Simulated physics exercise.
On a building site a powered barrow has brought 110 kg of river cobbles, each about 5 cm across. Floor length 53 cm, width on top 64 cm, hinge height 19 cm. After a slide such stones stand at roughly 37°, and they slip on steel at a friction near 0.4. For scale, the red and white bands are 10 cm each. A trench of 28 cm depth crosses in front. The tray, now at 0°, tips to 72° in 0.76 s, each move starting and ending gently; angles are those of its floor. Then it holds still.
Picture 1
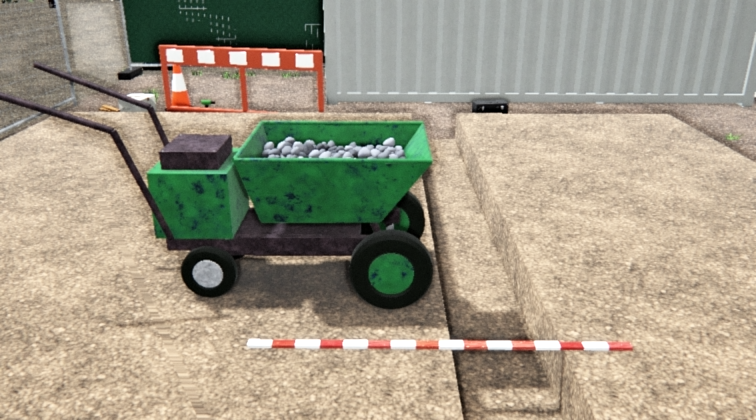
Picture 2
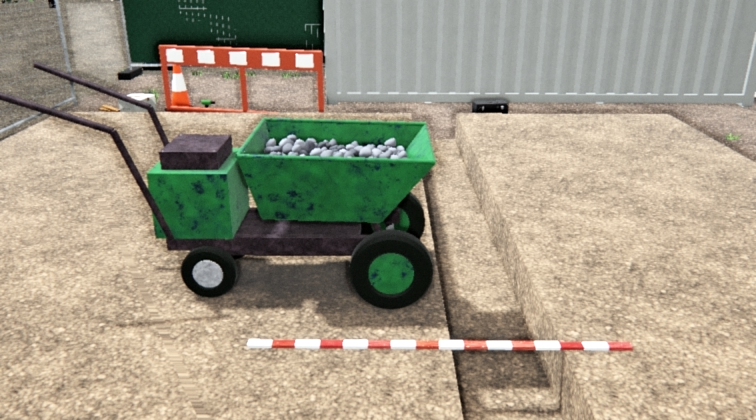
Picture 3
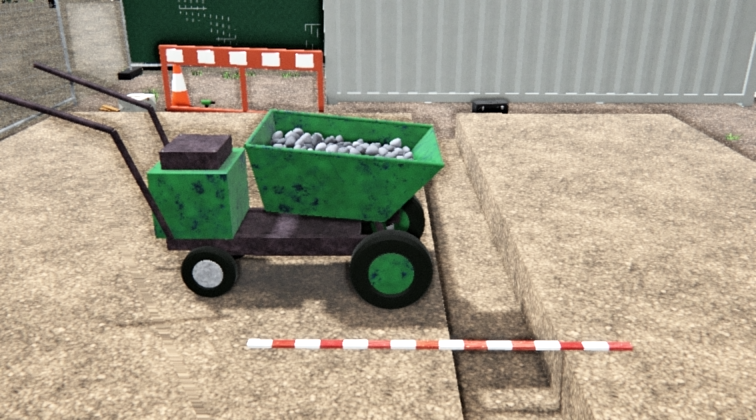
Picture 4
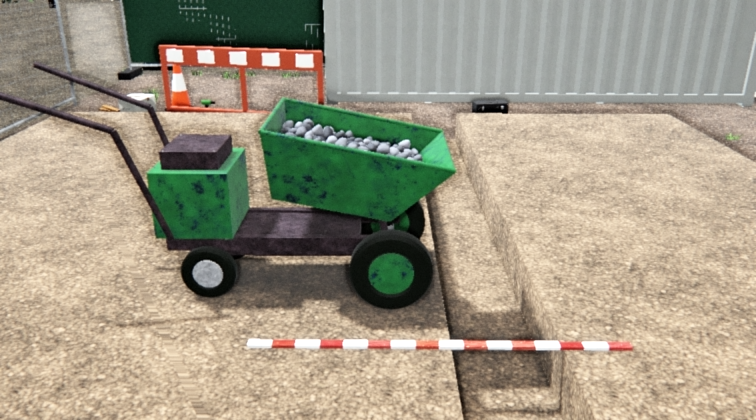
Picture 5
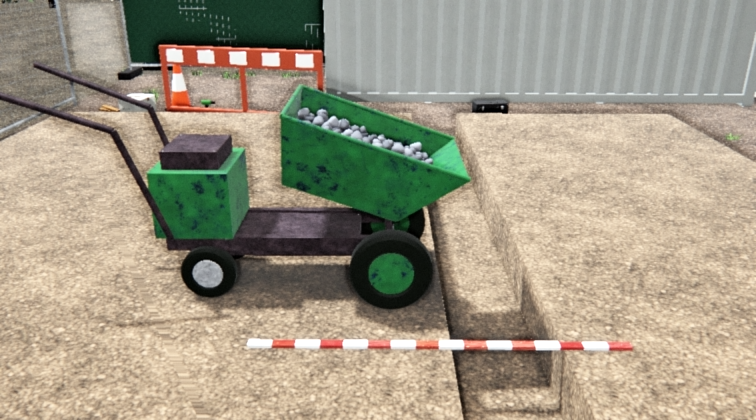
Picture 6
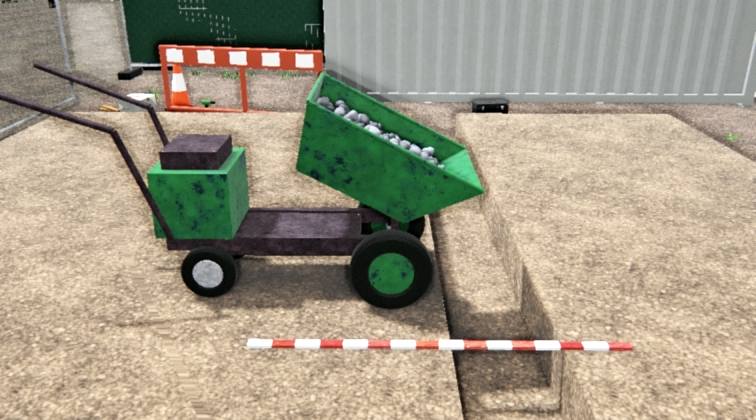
Green tray of grey stones on a powered barrow gradually tilting up, its lip angling down to the right beside a trench.
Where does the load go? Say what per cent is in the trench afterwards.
Some 42 per cent of it.
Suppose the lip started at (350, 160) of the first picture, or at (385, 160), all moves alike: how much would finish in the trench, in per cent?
About 100 and 85 per cent.
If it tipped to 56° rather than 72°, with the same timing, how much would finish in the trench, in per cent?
In that case some 25 per cent.
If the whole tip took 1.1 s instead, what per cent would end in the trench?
It would be near 50 per cent.
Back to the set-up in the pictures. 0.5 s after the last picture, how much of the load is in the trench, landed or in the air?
Some 10 per cent.
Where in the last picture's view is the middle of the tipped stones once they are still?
Near (553, 276).
Then, 0.2 s after the last picture the floor is at 61°, 100 % in the tray; the foremost stones are at (493, 216).
Then, 0.5 s after the last picture the floor is at 72°, 70 % in the tray, 9 % in the trench, 20 % past the trench; the foremost stones are at (582, 280).
Then, 0.9 s after the last picture the floor is at 72°, 21 % in the tray, 22 % in the trench, 58 % past the trench; the foremost stones are at (713, 289).
Then, 2.8 s after the last picture the floor is at 72°, 0 % in the tray, 42 % in the trench, 58 % past the trench; the foremost stones are past the picture's edge.
